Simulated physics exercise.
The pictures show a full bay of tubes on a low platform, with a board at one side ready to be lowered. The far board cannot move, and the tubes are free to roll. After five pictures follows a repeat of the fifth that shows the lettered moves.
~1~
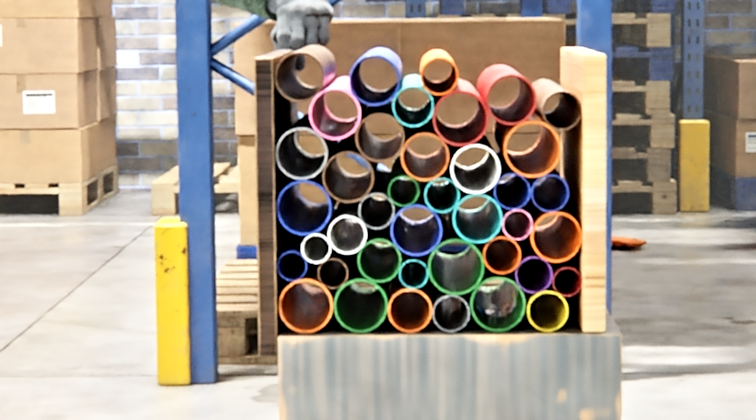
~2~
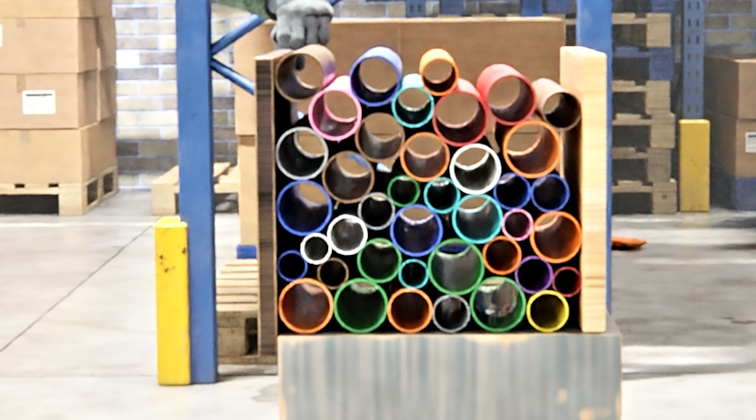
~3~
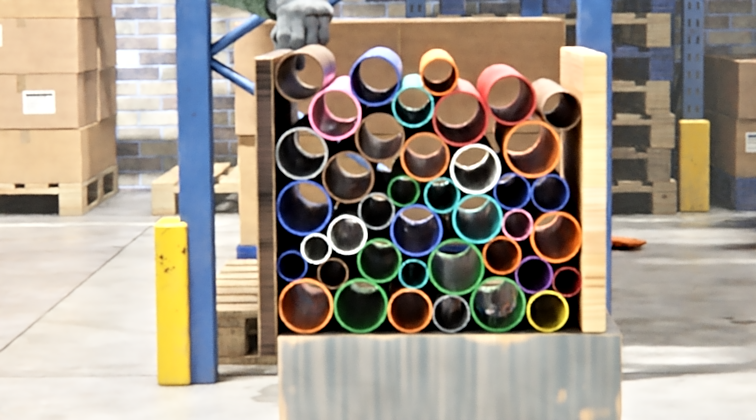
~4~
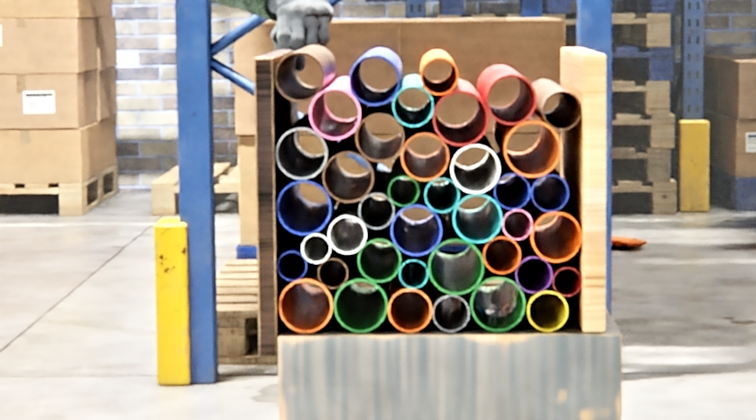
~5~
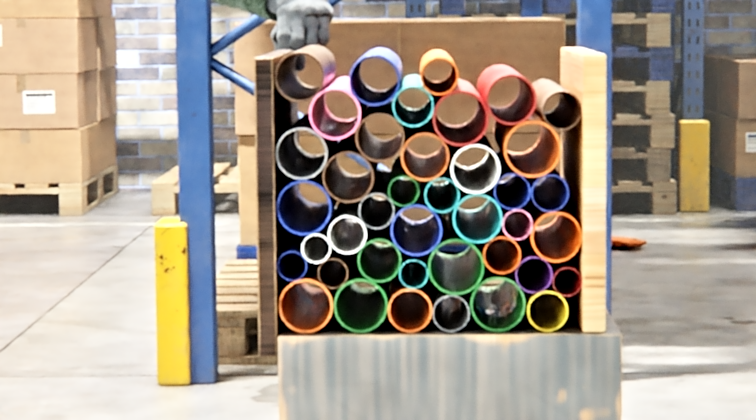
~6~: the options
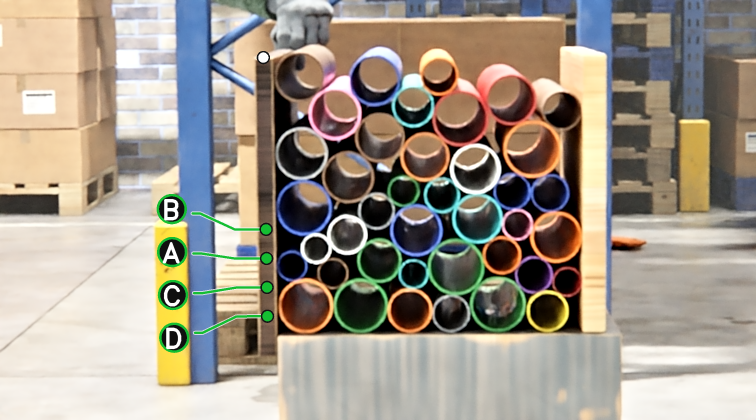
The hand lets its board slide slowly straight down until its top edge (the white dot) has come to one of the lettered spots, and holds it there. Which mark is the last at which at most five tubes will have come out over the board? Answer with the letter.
The last mark within the limit is B.
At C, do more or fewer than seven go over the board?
It loses more than seven.
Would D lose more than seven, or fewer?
It loses more than seven.
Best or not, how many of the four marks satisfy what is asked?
One of them.
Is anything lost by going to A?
Yes.
On the marked copy, A at (267, 258); B at (266, 229); C at (267, 287); D at (268, 317); the white dot at (264, 57).
Following B. Soon after the start, top of the board (275, 133).
Later, top of the board (276, 220).
In the end, top of the board (276, 228), four out over the board.
As for the rest, A more than five out over the board; C more than five out over the board; D more than five out over the board.
